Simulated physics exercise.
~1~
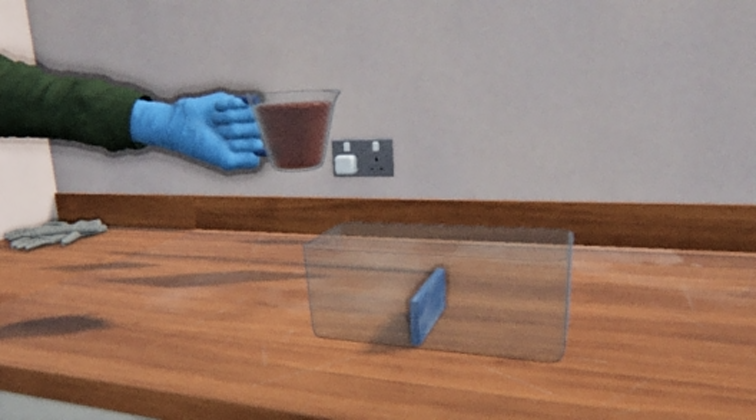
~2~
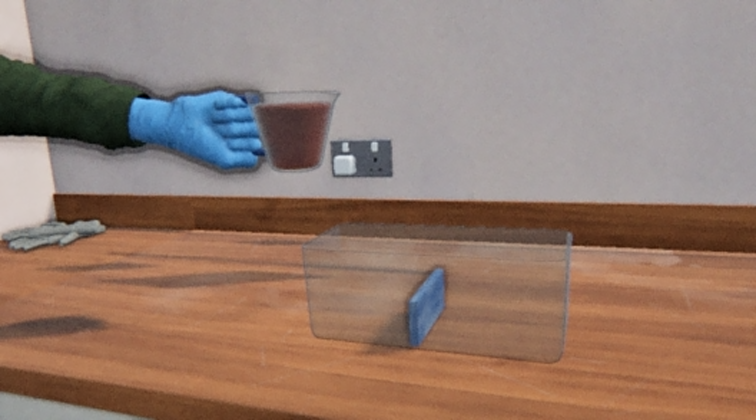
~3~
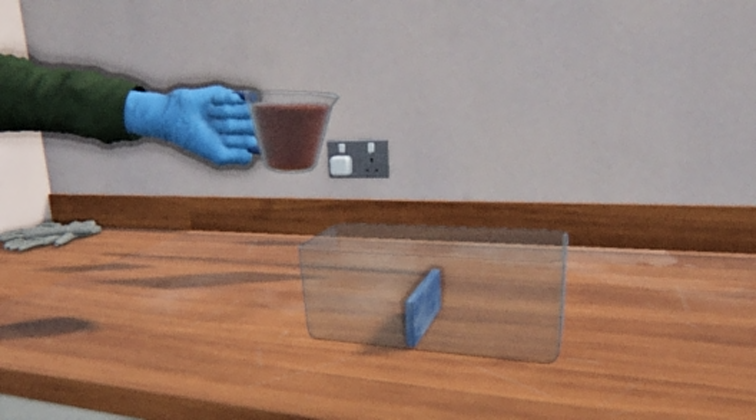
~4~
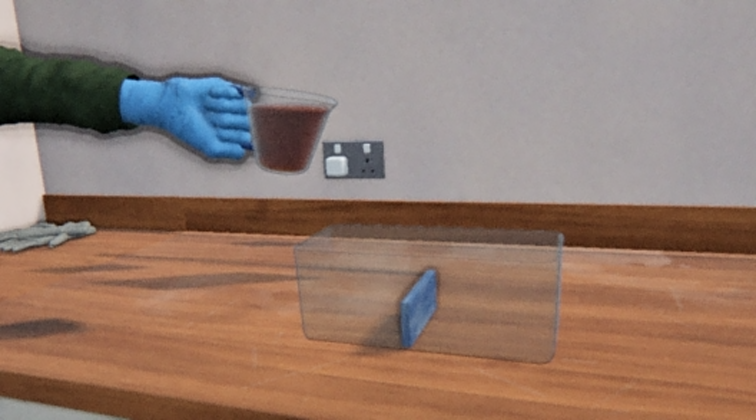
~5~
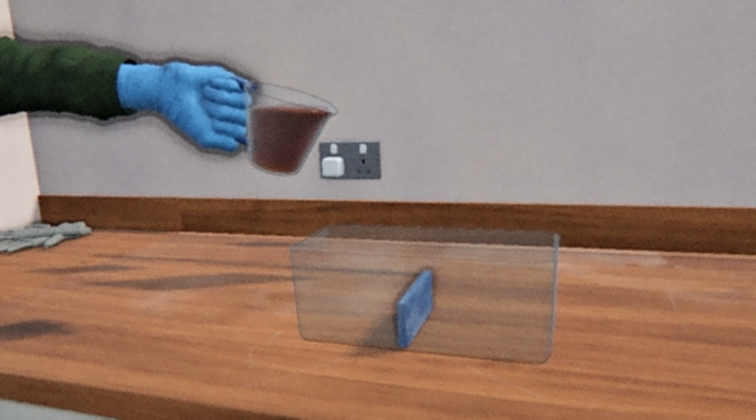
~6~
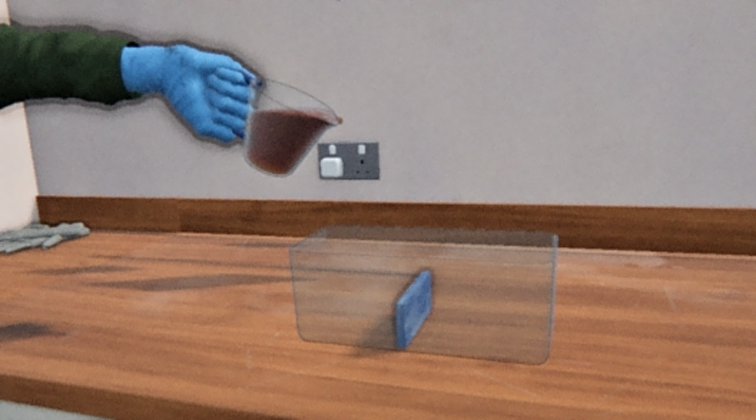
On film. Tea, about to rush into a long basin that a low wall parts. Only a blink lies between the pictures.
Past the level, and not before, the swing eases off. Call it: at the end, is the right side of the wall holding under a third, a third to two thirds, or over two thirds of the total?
The right side holds under a third of the total.
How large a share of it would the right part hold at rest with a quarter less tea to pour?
Roughly 5 %.
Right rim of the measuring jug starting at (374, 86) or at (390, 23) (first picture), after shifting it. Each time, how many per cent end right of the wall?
Estimate, in order: 50 and 95 per cent.
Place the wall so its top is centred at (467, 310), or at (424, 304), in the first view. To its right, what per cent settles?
Respectively 20 and 15 per cent, approximately.
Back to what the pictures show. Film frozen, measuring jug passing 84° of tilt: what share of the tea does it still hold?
Roughly 45 percent.
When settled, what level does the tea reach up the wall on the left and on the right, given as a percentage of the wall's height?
I'd put the left at about 40 and the right at about 0.
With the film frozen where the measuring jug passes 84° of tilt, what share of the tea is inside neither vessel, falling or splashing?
It works out to about 30 percent.
A moment on, the measuring jug is tipped on its side and 45 per cent is still to pour, 25 is left of the wall and 0 right of it.
Next, the measuring jug is tipped right over and 6 per cent is still to pour, 82 is left of the wall and 0 right of it.
Then the measuring jug is tipped right over and 0 per cent is still to pour, 95 is left of the wall and 3 right of it.
Later the measuring jug is tipped right over and 0 per cent is still to pour, 95 is left of the wall and 3 right of it.
In the end 95 per cent lies left of the wall, 3 right of it and 2 outside.
